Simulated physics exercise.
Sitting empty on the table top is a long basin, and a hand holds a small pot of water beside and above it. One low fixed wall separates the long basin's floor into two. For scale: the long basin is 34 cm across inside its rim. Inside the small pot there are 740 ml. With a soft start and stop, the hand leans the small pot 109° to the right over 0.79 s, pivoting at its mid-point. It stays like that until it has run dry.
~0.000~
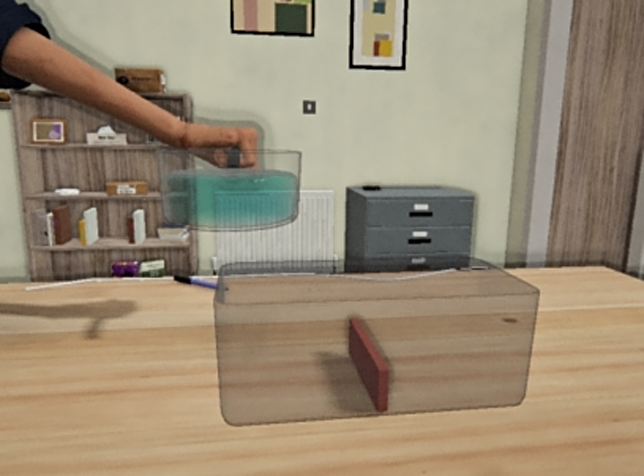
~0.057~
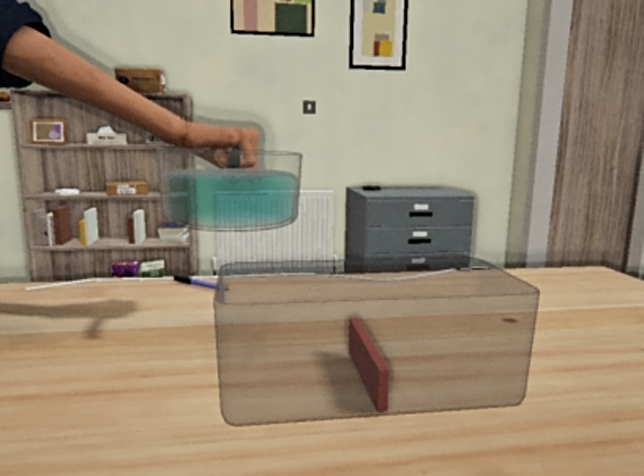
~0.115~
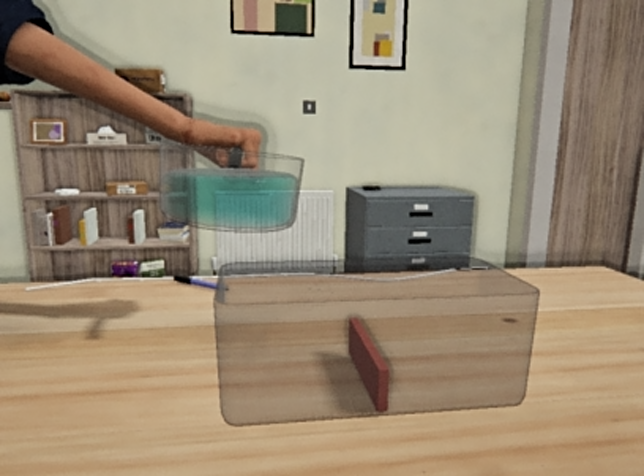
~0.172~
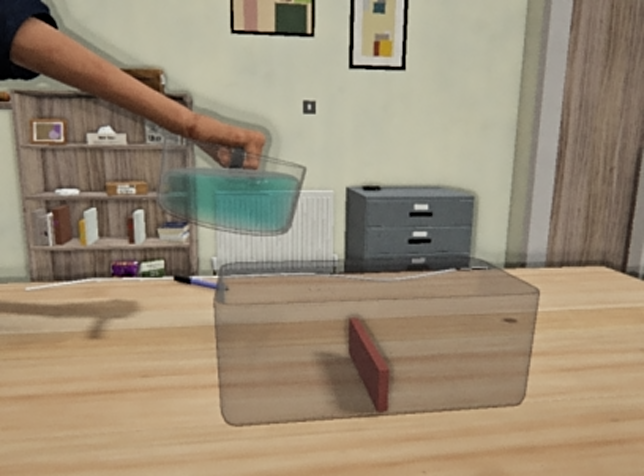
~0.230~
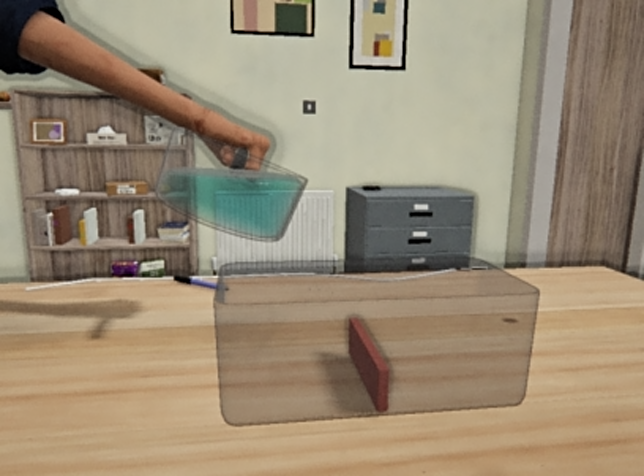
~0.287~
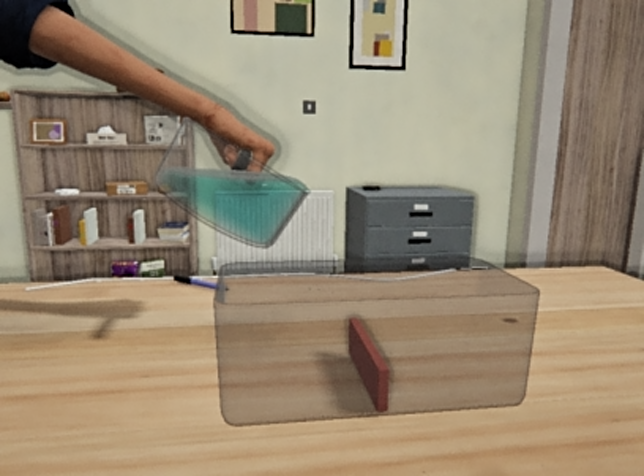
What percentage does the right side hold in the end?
About 7 per cent.
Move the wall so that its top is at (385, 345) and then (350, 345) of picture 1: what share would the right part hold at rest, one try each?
Result: 10 per cent, then 35 per cent.
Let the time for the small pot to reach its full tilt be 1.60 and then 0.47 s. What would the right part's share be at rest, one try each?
20 then 10 %.
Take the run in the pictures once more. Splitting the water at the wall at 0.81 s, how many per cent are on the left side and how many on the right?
Near 86 on the left, 5 on the right.
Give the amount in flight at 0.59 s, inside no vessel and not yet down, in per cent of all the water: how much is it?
Some 30 per cent, I reckon.
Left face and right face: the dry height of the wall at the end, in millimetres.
On the left it's about 22 mm; on the right, about 48 mm.
After 0.59 s the tilt is 92° and 27 per cent is still to pour, 40 is left of the wall and 3 right of it.
After 0.81 s the tilt is 109° and 5 per cent is still to pour, 85 is left of the wall and 5 right of it.
After 1.04 s the tilt is 109° and 0 per cent is still to pour, 91 is left of the wall and 7 right of it.
After 1.29 s the tilt is 109° and 0 per cent is still to pour, 91 is left of the wall and 7 right of it.
In the end 91 per cent lies left of the wall, 7 right of it and 1 outside.
